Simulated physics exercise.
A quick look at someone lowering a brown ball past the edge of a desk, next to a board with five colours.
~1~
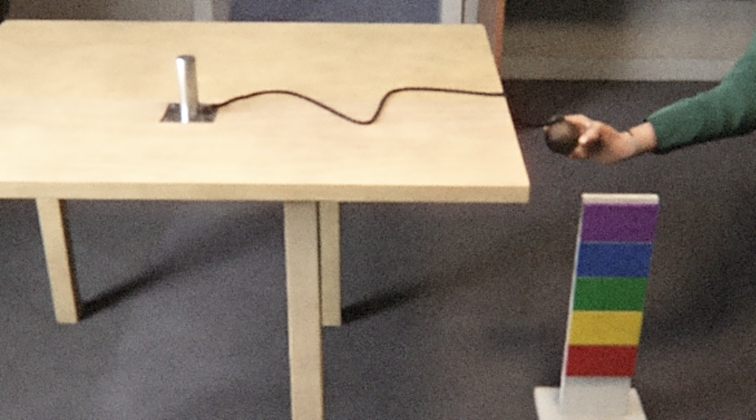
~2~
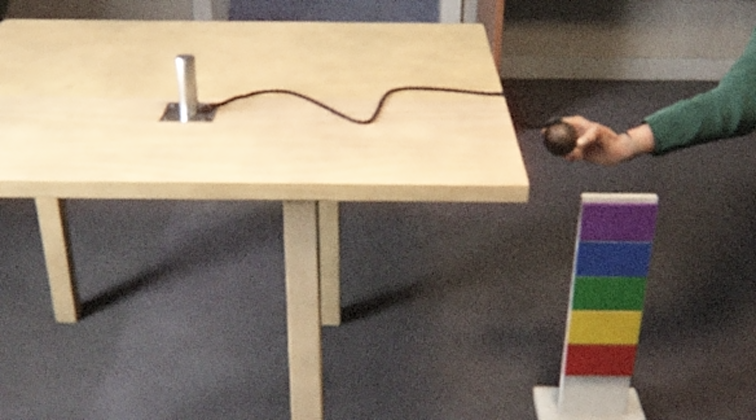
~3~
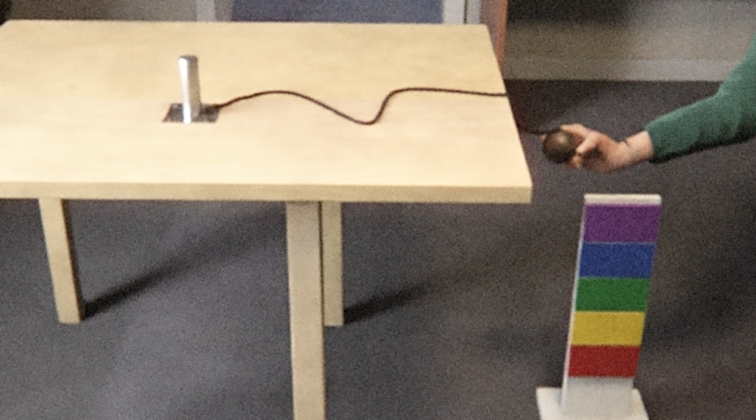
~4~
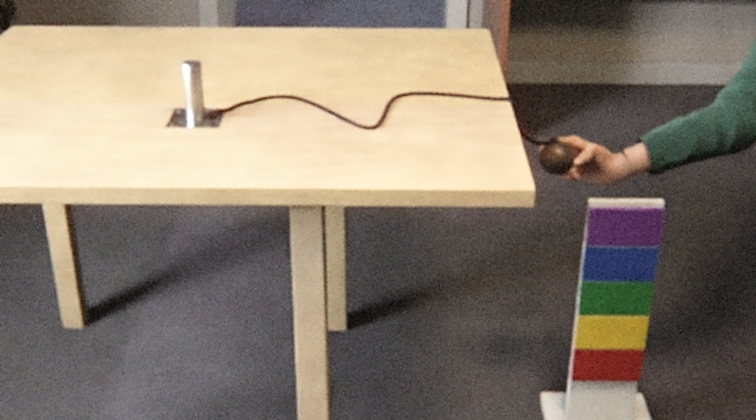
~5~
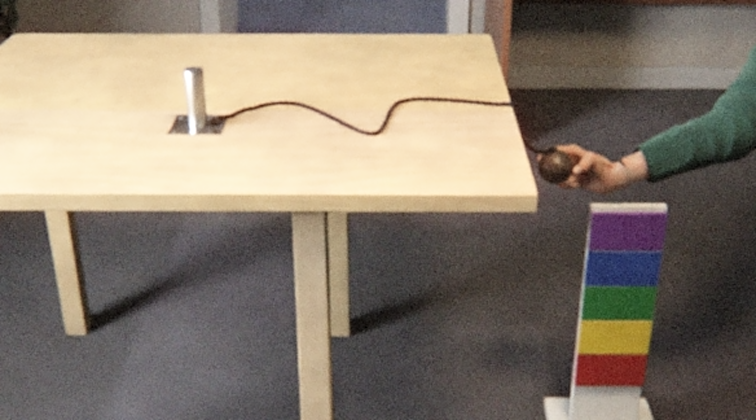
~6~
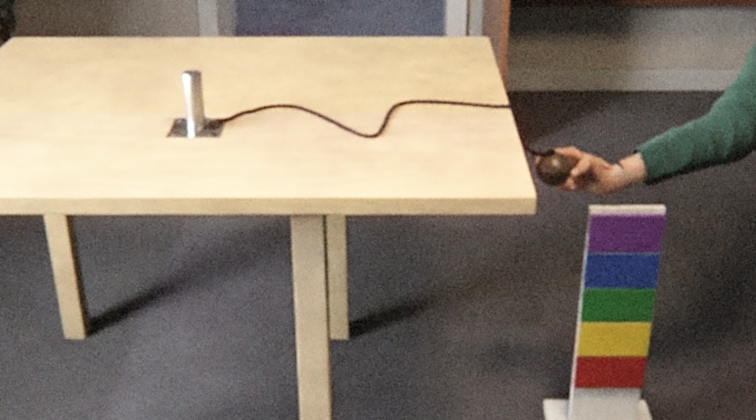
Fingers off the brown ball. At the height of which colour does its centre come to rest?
Its centre hangs level with the green band.
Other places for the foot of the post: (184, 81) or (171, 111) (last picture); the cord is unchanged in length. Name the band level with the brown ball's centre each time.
Taking them in turn: Blue; blue.
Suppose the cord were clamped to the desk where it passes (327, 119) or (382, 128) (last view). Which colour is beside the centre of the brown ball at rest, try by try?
One after the other, blue; purple.
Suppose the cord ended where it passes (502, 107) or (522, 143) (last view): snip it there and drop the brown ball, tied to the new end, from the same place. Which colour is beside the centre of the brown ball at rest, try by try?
Try by try: Purple; blue.
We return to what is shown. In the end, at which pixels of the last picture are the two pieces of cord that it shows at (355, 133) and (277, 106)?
Near (411, 116) and (297, 122).
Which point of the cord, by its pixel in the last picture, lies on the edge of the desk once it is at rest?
Near (395, 106).
Soon after, ball near (543, 276); level with blue.
Then, ball near (479, 302); level with green.
Further on, ball near (515, 301); level with green.
At rest, ball near (503, 304); level with green. Its middle rests at the green band.
